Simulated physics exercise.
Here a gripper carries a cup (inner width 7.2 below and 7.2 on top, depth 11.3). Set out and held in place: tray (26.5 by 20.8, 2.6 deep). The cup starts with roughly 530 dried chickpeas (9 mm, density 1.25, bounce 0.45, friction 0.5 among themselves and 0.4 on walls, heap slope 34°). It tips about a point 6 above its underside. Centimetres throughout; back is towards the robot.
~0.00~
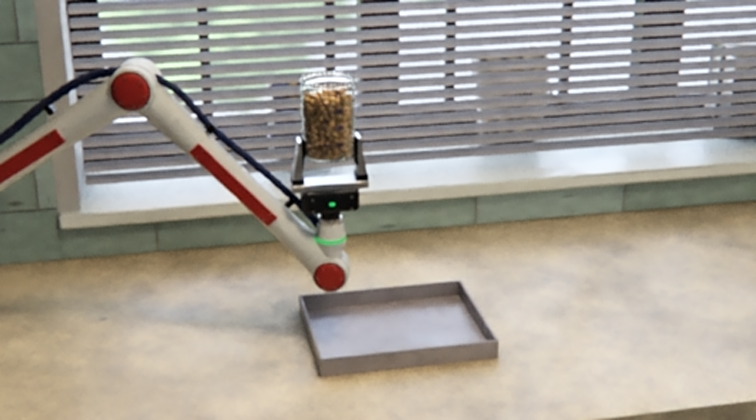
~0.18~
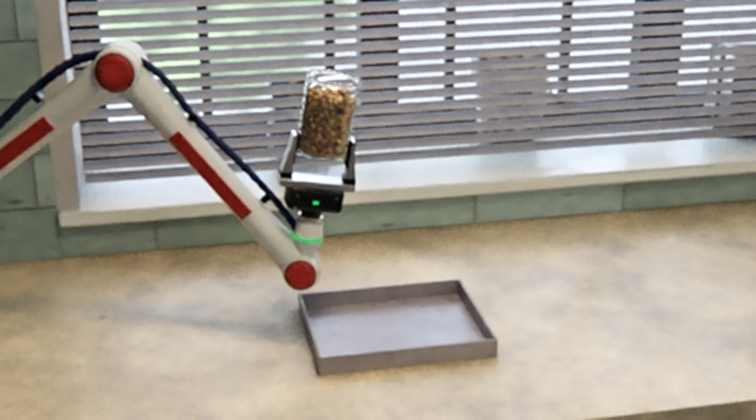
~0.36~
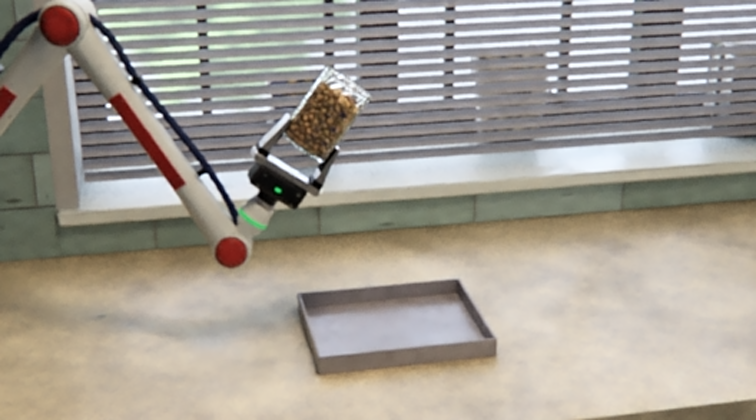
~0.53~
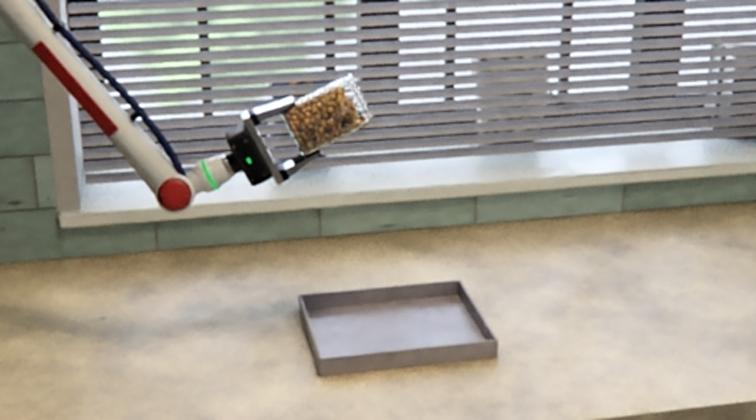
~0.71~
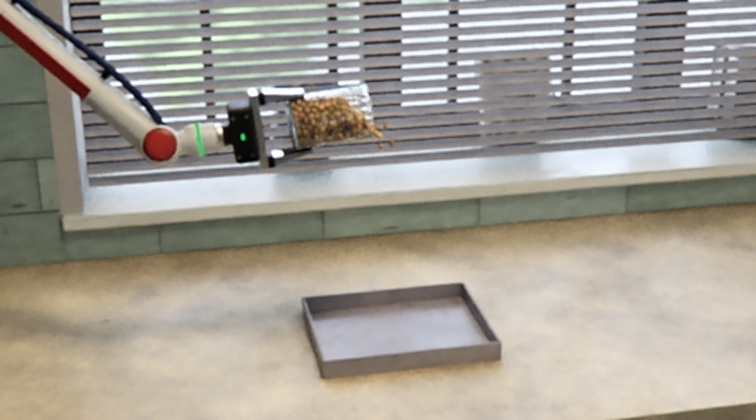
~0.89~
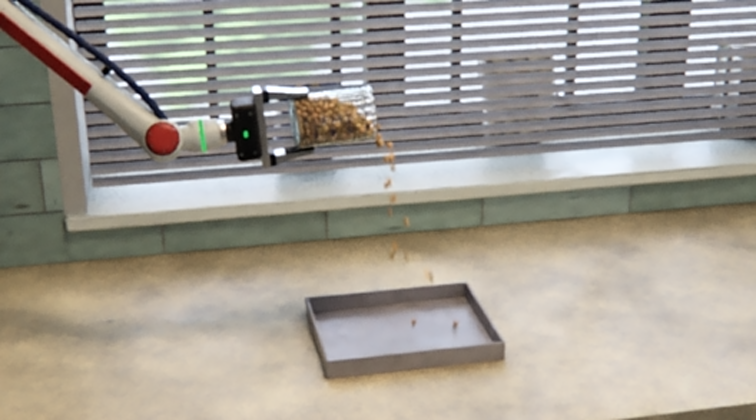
A white robot arm with red joints grips a clear cup of tan dried chickpeas above a beige counter, seen from slightly above, with window blinds and green tiles behind. A shallow grey tray sits on the counter below. The arm shifts left and rises as it tips the cup rightward until nearly level, and chickpeas trickle from its mouth, a few reaching the tray, while the view shifts very slightly.
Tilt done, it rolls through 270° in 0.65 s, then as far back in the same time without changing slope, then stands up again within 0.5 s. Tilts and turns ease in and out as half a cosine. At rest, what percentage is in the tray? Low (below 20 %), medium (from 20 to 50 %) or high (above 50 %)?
Answer: Medium; from 20 to 50 % of the dried chickpeas finish in the tray.
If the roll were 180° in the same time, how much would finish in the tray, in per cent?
In that case some 35 per cent.
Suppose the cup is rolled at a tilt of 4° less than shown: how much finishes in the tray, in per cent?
About 25 per cent.
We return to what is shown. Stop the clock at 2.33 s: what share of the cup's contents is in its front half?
Some 60 per cent.
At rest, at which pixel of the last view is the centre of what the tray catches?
Around (436, 325).
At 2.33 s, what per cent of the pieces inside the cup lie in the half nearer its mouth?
About 35 per cent.
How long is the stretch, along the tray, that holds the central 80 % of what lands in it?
Roughly 18 cm.
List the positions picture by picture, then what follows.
The cup middle at (328, 118), upright; upper third of the load around (328, 103), from x 305 to 350, top at y 85; 531 in the cup, in the first frame.
The cup middle at (327, 116), tipped 10°; upper third of the load around (329, 102), from x 300 to 355, top at y 85, in the second frame.
The cup middle at (326, 115), tipped 36°; upper third of the load around (330, 102), from x 290 to 355, top at y 85, in the third frame.
The cup middle at (326, 116), tipped 66°; upper third of the load around (328, 105), from x 285 to 365, top at y 90, in the fourth frame.
The cup middle at (329, 118), tipped 84°; upper third of the load around (319, 108), from x 290 to 390, top at y 95; 529 in the cup, 2 in flight or on a rim, in the fifth frame.
The cup middle at (332, 118), tipped 86°; upper third of the load around (319, 109), from x 295 to 455, top at y 95; 509 in the cup, 3 in the tray, 19 in flight or on a rim, in the sixth frame.
After 1.61 s, tipped 86°, highest piece 39 above the table; 415 in the cup, 77 in the tray, 2 on the table or floor, 37 in flight or on a rim.
After 2.33 s, tipped 70°, highest piece 38 above the table; 332 in the cup, 168 in the tray, 10 on the table or floor, 21 in flight or on a rim.
After 2.89 s, upright, highest piece 39 above the table; 330 in the cup, 186 in the tray, 15 on the table or floor.
After 3.59 s, upright, highest piece 39 above the table; 330 in the cup, 186 in the tray, 15 on the table or floor.
In the end, 330 in the cup, 186 in the tray, 15 on the table or floor. That is 35 % in the tray.
